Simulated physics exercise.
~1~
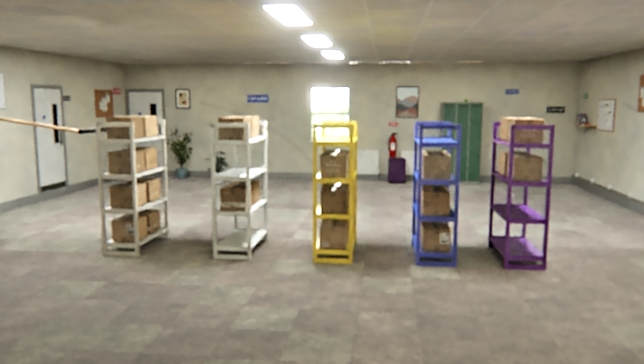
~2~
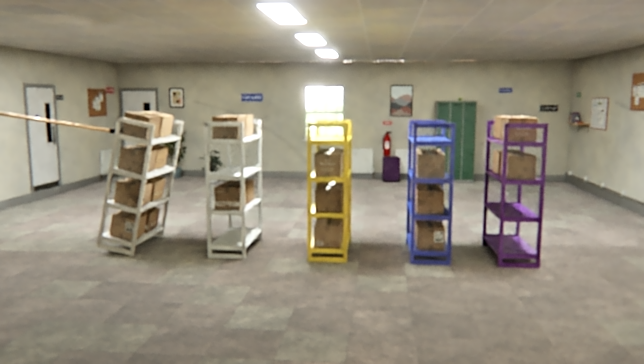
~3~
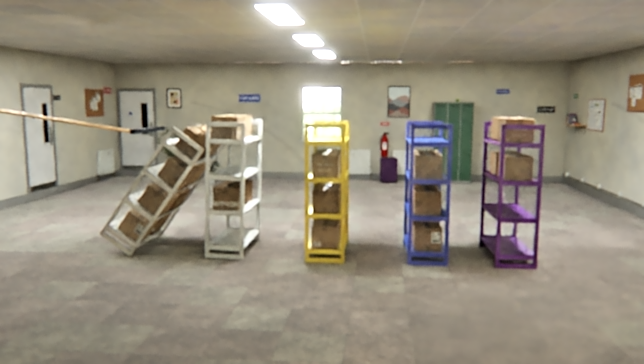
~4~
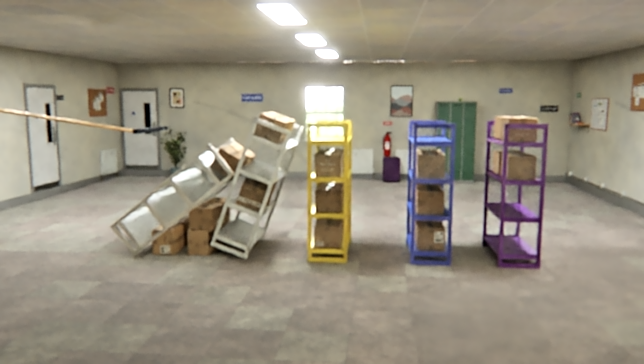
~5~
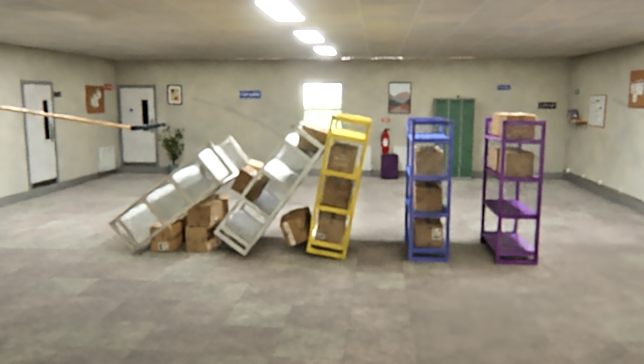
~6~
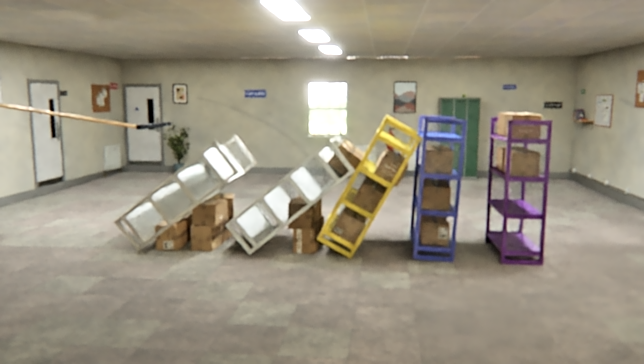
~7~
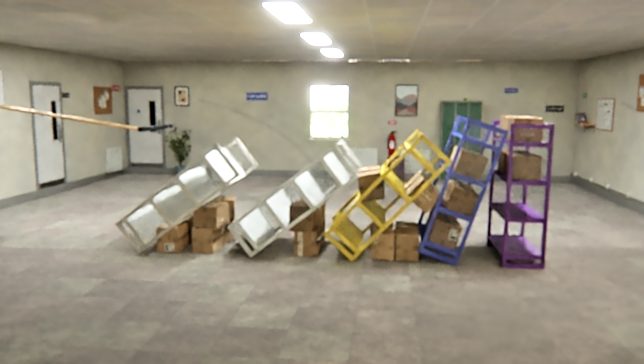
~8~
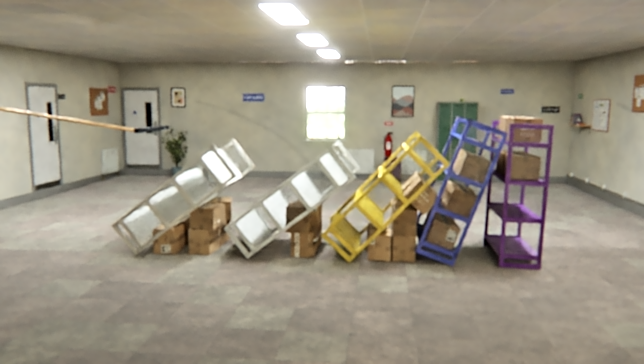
A long pole pushed over the leftmost of five shelving racks, and they toppled rightward one after another, spilling cardboard boxes, until the blue rack came to rest leaning against the purple one, which stayed upright at the far right.
